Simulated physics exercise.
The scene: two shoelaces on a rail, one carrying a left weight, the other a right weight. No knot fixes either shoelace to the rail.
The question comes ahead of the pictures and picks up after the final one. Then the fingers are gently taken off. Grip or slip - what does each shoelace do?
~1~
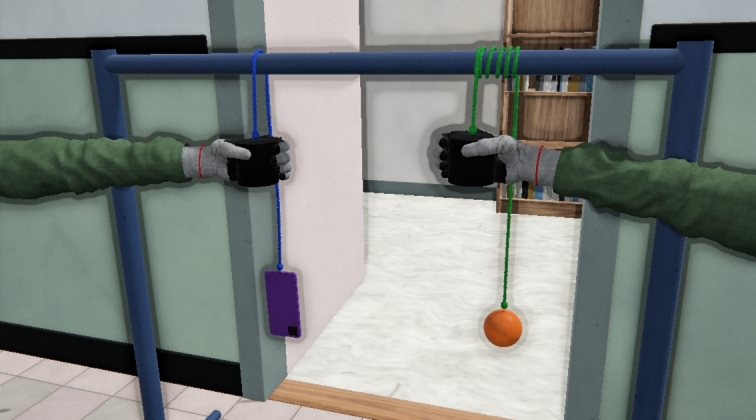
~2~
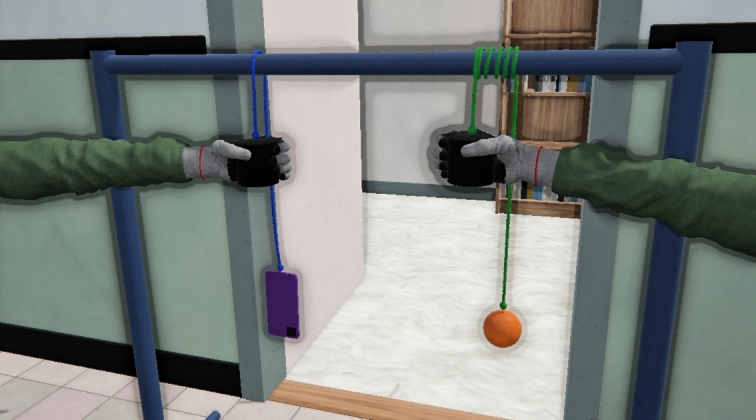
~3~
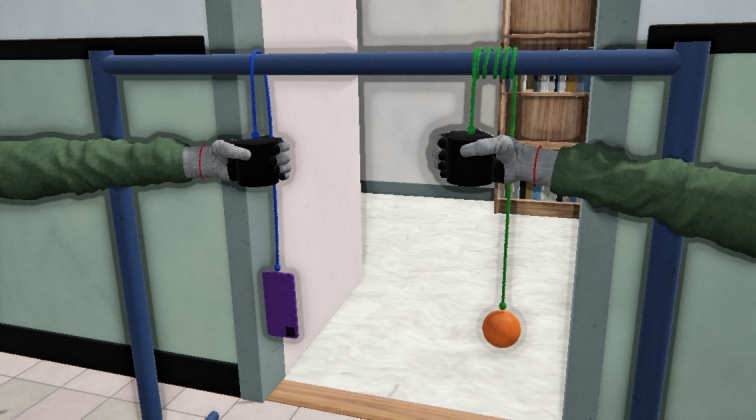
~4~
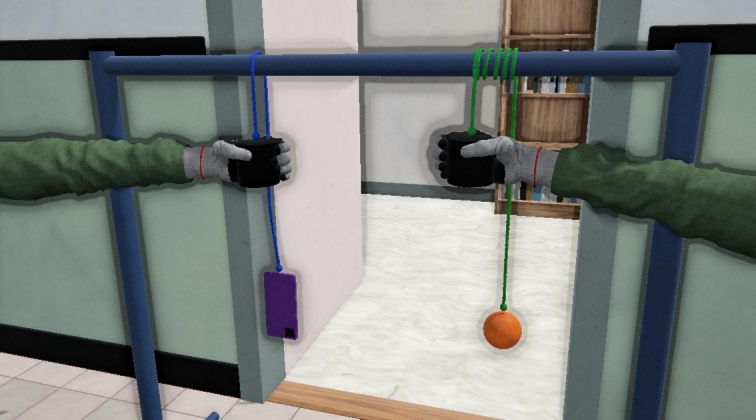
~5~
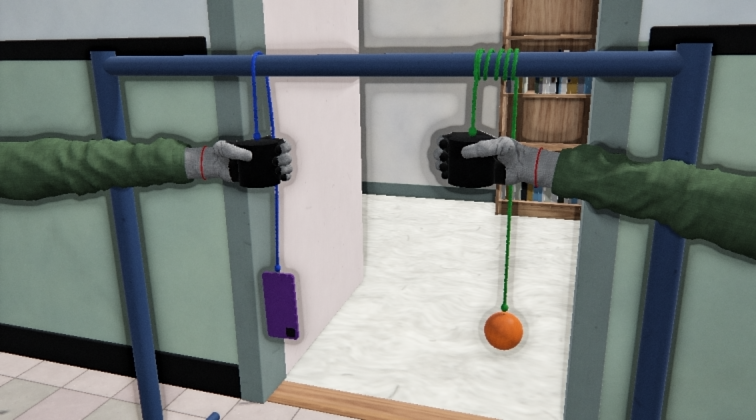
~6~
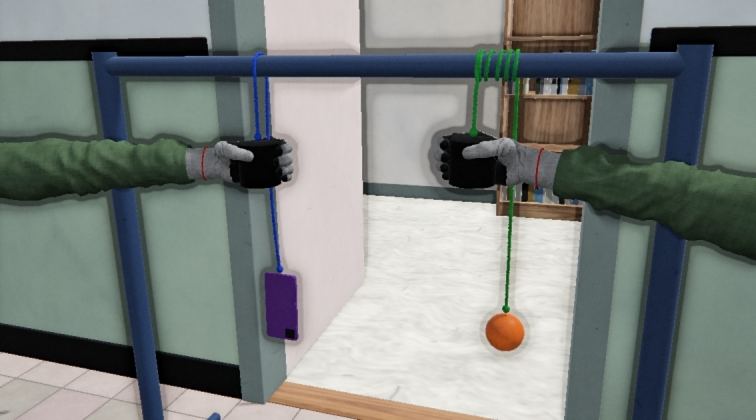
In the end the left weight does not stay up. The right weight does not fall.
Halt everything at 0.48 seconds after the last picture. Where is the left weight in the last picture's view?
Position at that time: (274, 360).
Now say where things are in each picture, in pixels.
Left weight (257, 162); right weight (472, 159); left phone (283, 304); right orange (503, 328), in the first frame.
Left weight (257, 162); right weight (471, 160), in the second frame.
Left weight (257, 162); right weight (470, 159), in the third frame.
Left weight (258, 163); right weight (471, 160), in the fourth frame.
Left weight (259, 163); right weight (472, 161), in the fifth frame.
Left weight (260, 164); right weight (473, 162); left shoelace only laid over the rail; right shoelace wound several times round the rail, in the sixth frame.
Then, 0.48 s after the last picture, left weight dropping near (274, 359); right weight hanging near (479, 134).
Then, 0.84 s after the last picture, left weight on the floor; right weight hanging near (476, 145).
At rest, left weight on the floor; right weight hanging near (478, 152). The left weight runs down to the floor and the right weight is held.
